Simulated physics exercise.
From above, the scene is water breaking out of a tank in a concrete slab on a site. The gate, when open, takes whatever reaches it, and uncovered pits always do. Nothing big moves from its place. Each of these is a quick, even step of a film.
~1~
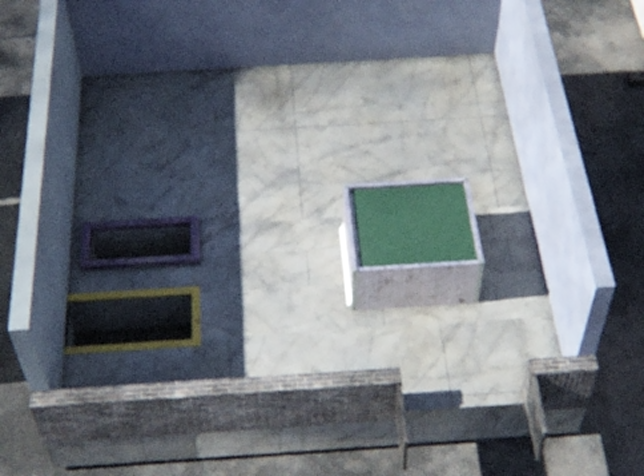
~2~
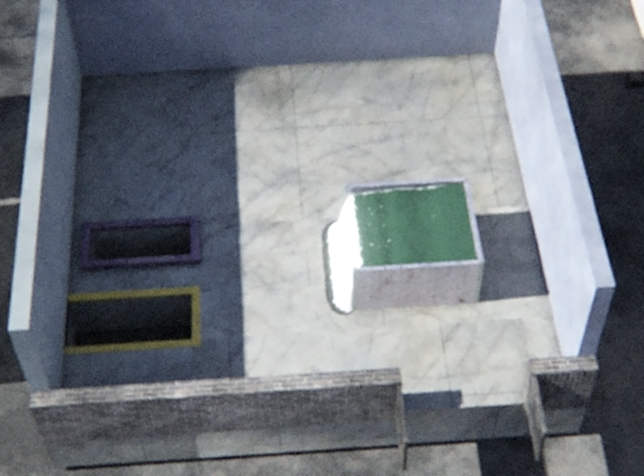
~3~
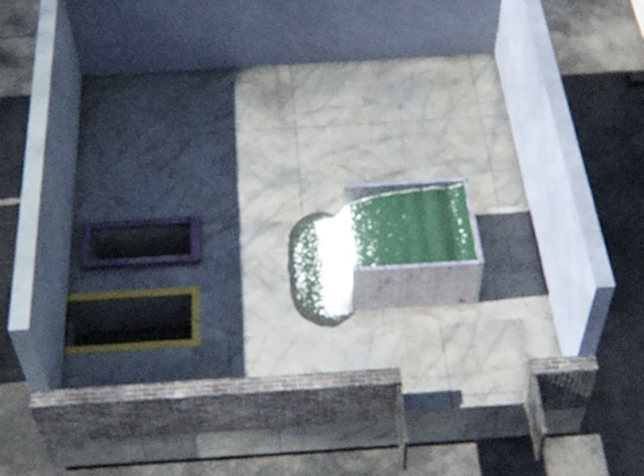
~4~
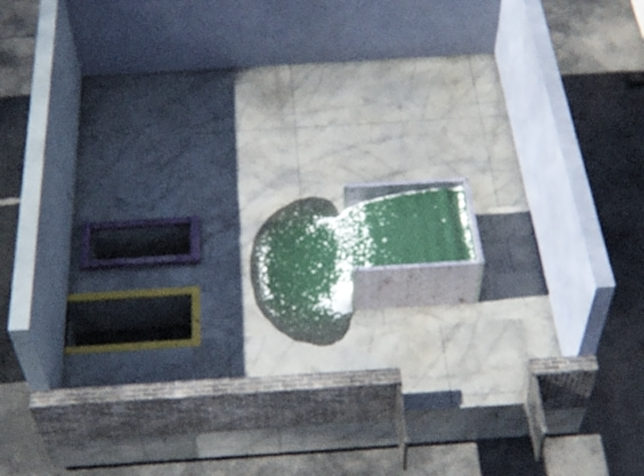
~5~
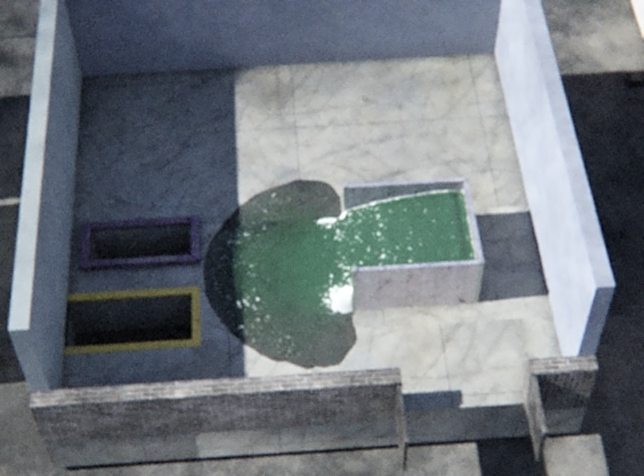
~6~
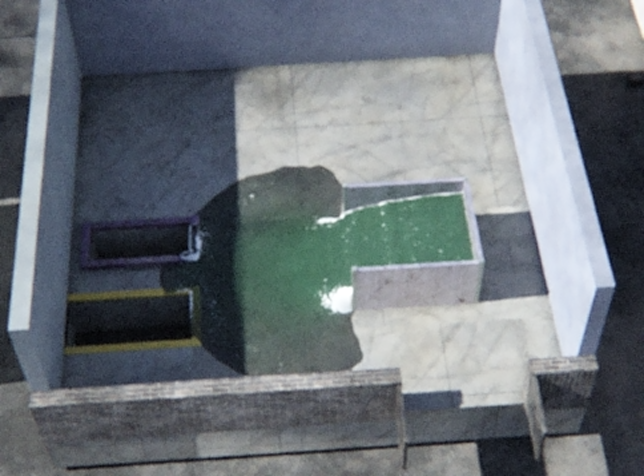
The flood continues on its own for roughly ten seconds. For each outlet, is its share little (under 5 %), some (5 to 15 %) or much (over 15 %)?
Shares: The gate gets little; the purple pit gets some; the yellow pit gets much.
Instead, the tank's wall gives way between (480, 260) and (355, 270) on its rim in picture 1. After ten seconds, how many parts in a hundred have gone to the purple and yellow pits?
Estimates in per cent: Purple 0, yellow 20.
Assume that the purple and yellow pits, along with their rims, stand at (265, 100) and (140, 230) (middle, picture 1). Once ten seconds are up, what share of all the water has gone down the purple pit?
Share, purple pit, approx.: 0 in a hundred.
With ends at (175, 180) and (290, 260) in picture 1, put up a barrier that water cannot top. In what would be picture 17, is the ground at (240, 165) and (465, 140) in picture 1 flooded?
In turn, the first is submerged and the second spared.
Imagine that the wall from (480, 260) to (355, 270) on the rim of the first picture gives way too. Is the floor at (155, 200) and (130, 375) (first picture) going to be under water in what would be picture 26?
Result, point by point: Unwetted; inundated.
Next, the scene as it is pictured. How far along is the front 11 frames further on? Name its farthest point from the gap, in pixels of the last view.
The wet edge reaches furthest near (81, 102).
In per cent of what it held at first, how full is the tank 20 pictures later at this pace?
Around 12 percent.
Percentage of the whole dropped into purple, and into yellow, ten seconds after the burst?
Approximate shares: 10 per cent and 48 per cent.
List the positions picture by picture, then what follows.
In the first frame, still water in the water tank at (412, 226).
In the second frame, the front is at (339, 224), out from the gap at (352, 252).
In the third frame, the front is at (307, 222), out from the gap at (352, 255).
In the fourth frame, the front is at (272, 221), out from the gap at (352, 257).
In the fifth frame, water pours out at (351, 258) and has run to (209, 273).
In the sixth frame, the front is at (168, 289), out from the gap at (351, 258).
A moment on, water covers 35 % of the floor; the gate 0 %, the purple pit 4 %, the yellow pit 7 %.
Next, water covers 45 % of the floor; the gate 0 %, the purple pit 8 %, the yellow pit 17 %.
Then, water covers 45 % of the floor; the gate 0 %, the purple pit 10 %, the yellow pit 30 %.
Later, water covers 60 % of the floor; the gate 0 %, the purple pit 11 %, the yellow pit 42 %.
In the end, water covers 75 % of the floor; the gate 0 %, the purple pit 11 %, the yellow pit 48 %.
